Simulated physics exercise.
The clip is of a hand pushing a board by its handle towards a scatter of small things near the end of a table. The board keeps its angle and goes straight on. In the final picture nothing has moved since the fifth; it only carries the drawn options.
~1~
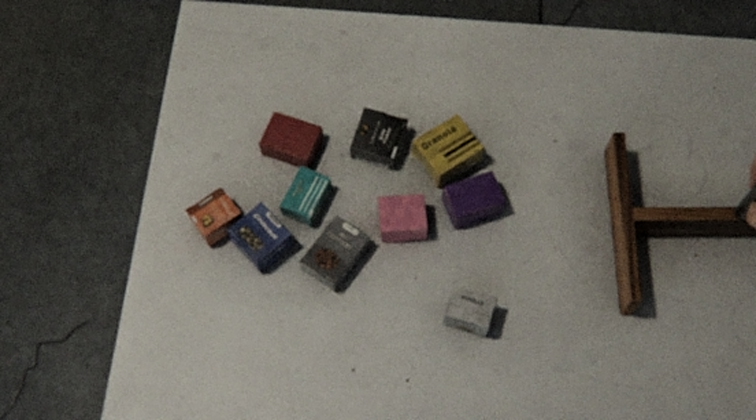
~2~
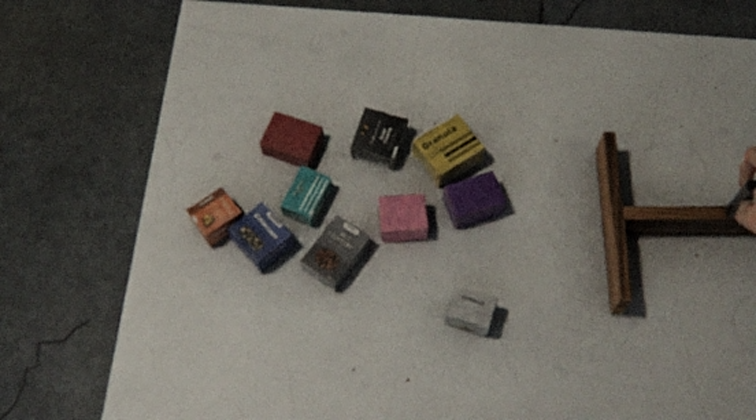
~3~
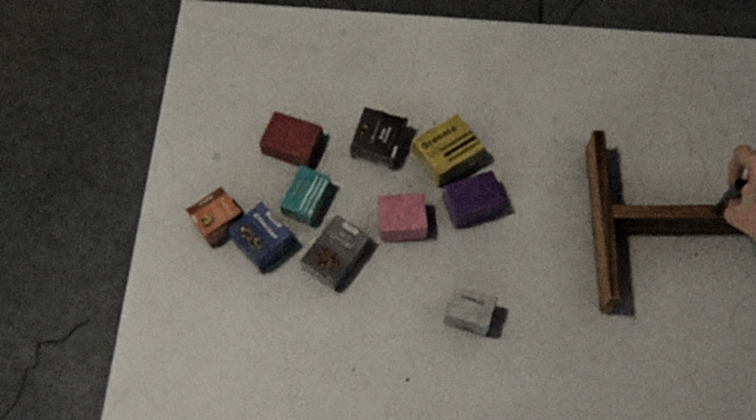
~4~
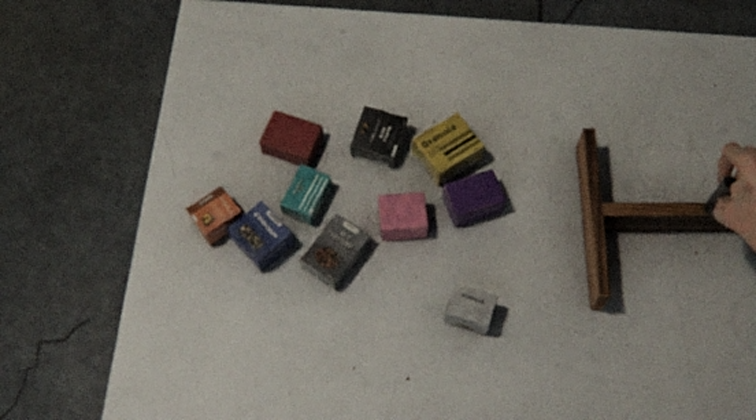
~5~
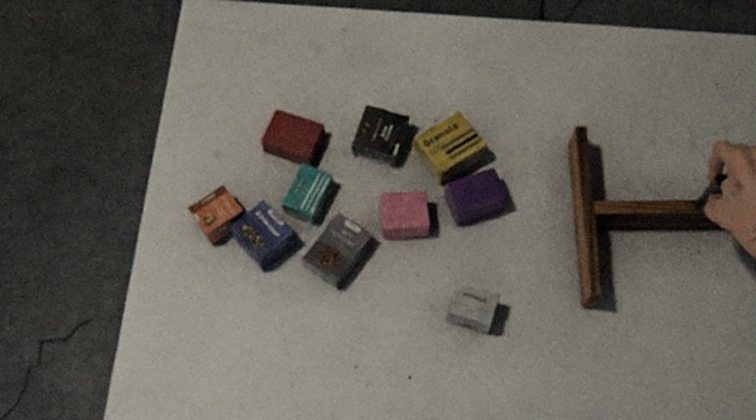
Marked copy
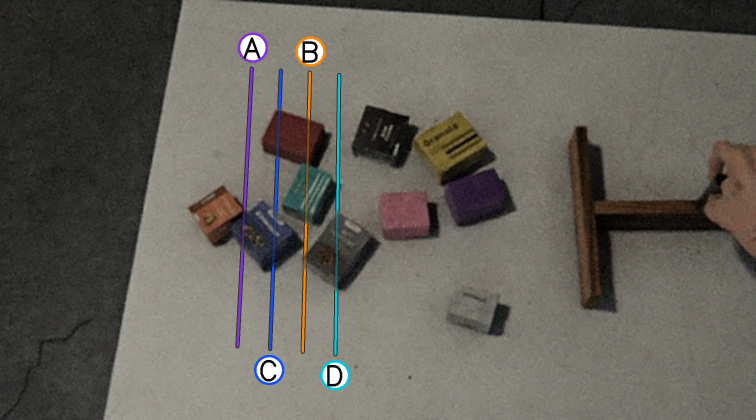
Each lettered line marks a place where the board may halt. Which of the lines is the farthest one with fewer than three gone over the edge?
No farther than A.
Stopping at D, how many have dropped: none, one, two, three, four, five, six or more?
The count is none.
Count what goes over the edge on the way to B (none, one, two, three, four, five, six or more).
In all, none.
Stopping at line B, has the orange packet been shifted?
By then, yes.
On the marked copy, A at (245, 200); B at (306, 204); C at (276, 202); D at (337, 207).
Taking A. A third of the way, board (464, 198); white box (470, 312); black packet (362, 130).
Two thirds of the way, board (341, 189); orange packet (189, 224); turquoise box (221, 185).
When it is over, board (245, 182); turquoise box over the edge; orange packet over the edge; two fallen.
As for the rest, B is within the limit but short; C is within the limit but short; D is within the limit but short.
